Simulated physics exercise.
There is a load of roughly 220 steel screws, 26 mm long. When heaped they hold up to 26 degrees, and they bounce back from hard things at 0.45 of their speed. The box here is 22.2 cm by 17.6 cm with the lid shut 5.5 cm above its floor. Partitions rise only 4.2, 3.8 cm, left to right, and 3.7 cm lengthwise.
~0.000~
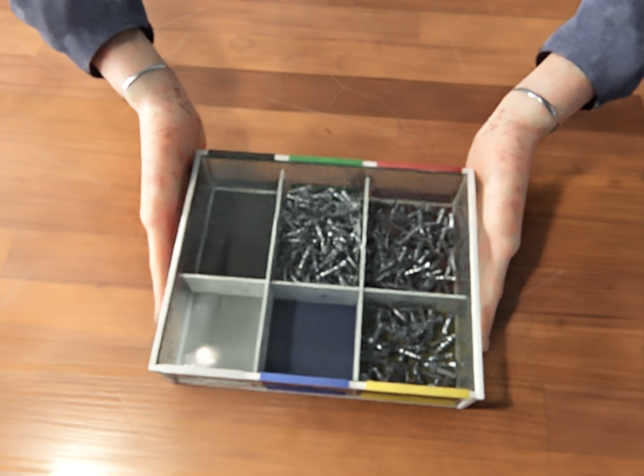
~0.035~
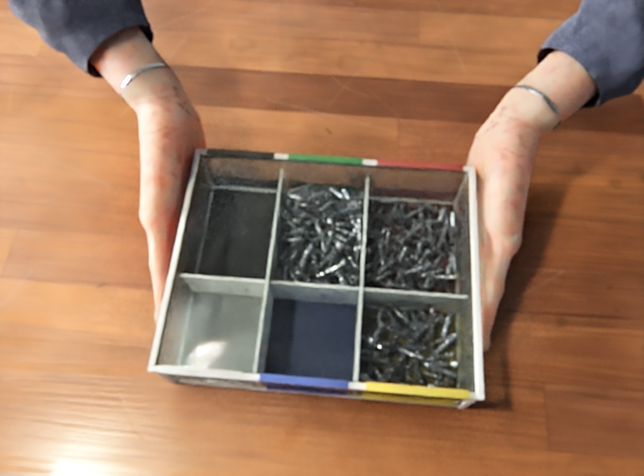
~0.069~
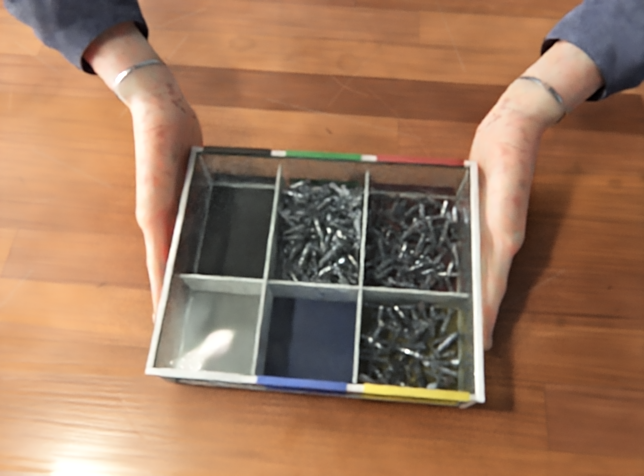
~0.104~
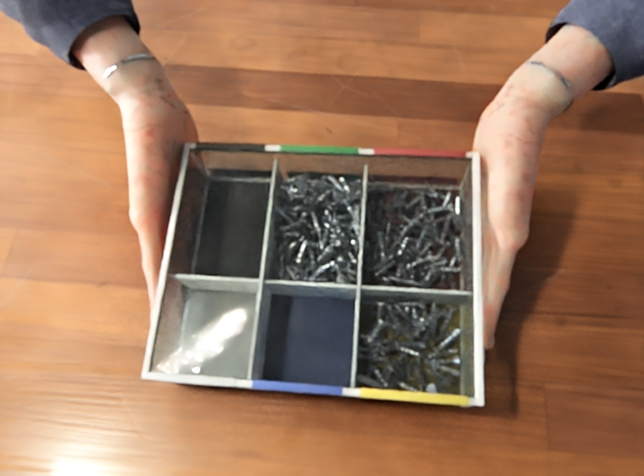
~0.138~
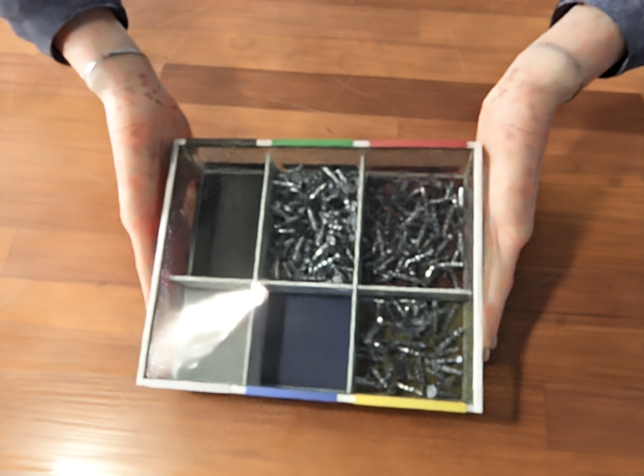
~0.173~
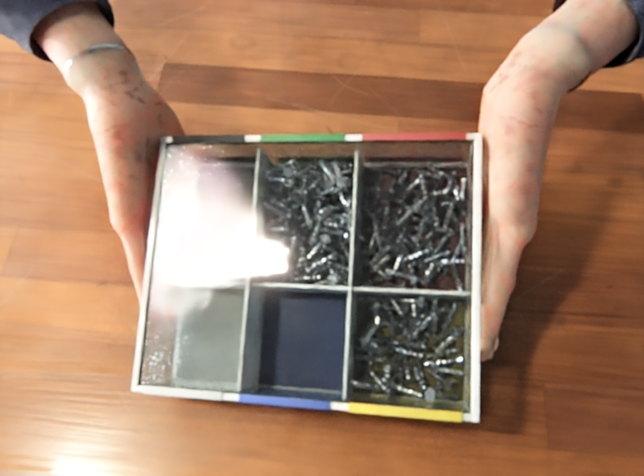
In the video, two hands hold a clear-lidded, six-compartment box with small metal screws filling three sections above a wooden surface, gradually tilting it toward its left front corner as a bright reflection spreads across the left side.
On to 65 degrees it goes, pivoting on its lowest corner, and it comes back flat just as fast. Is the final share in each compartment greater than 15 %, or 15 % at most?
In order: Red: Crosses the line; blue: Stays behind the line; green: Crosses the line; yellow: Crosses the line; white: Stays behind the line; black: Stays behind the line.
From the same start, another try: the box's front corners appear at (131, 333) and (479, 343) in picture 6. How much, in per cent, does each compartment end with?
By the end red holds 30%, blue holds 0%, green holds 50%, yellow holds 20%, white holds 0% and black holds 0%.
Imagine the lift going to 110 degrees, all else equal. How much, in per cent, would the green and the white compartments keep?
The green compartment would hold 40 per cent, the white one 10 per cent.
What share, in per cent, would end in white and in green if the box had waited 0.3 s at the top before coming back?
Final amounts, white 5% and green 40%.
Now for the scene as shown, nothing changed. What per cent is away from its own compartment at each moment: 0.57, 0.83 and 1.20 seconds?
Sequence: 5 / 15 / 15.
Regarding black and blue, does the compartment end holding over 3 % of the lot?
Checking black: It falls short; checking blue: It clears.
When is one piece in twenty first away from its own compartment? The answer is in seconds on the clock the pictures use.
Somewhere near 0.60 s.
After 0.57 s, tilt 64 degrees; red 30 %, green 45 %, yellow 25 %.
Then, at 0.83 s, tilt 26 degrees; red 20 %, blue 5 %, green 45 %, yellow 25 %.
Then, at 1.20 s, tilt 0 degrees; red 20 %, blue 5 %, green 45 %, yellow 25 %.
In the end, at 1.6 s, red 20 %, blue 5 %, green 45 %, yellow 25 %, white 0 %, black 0 %.
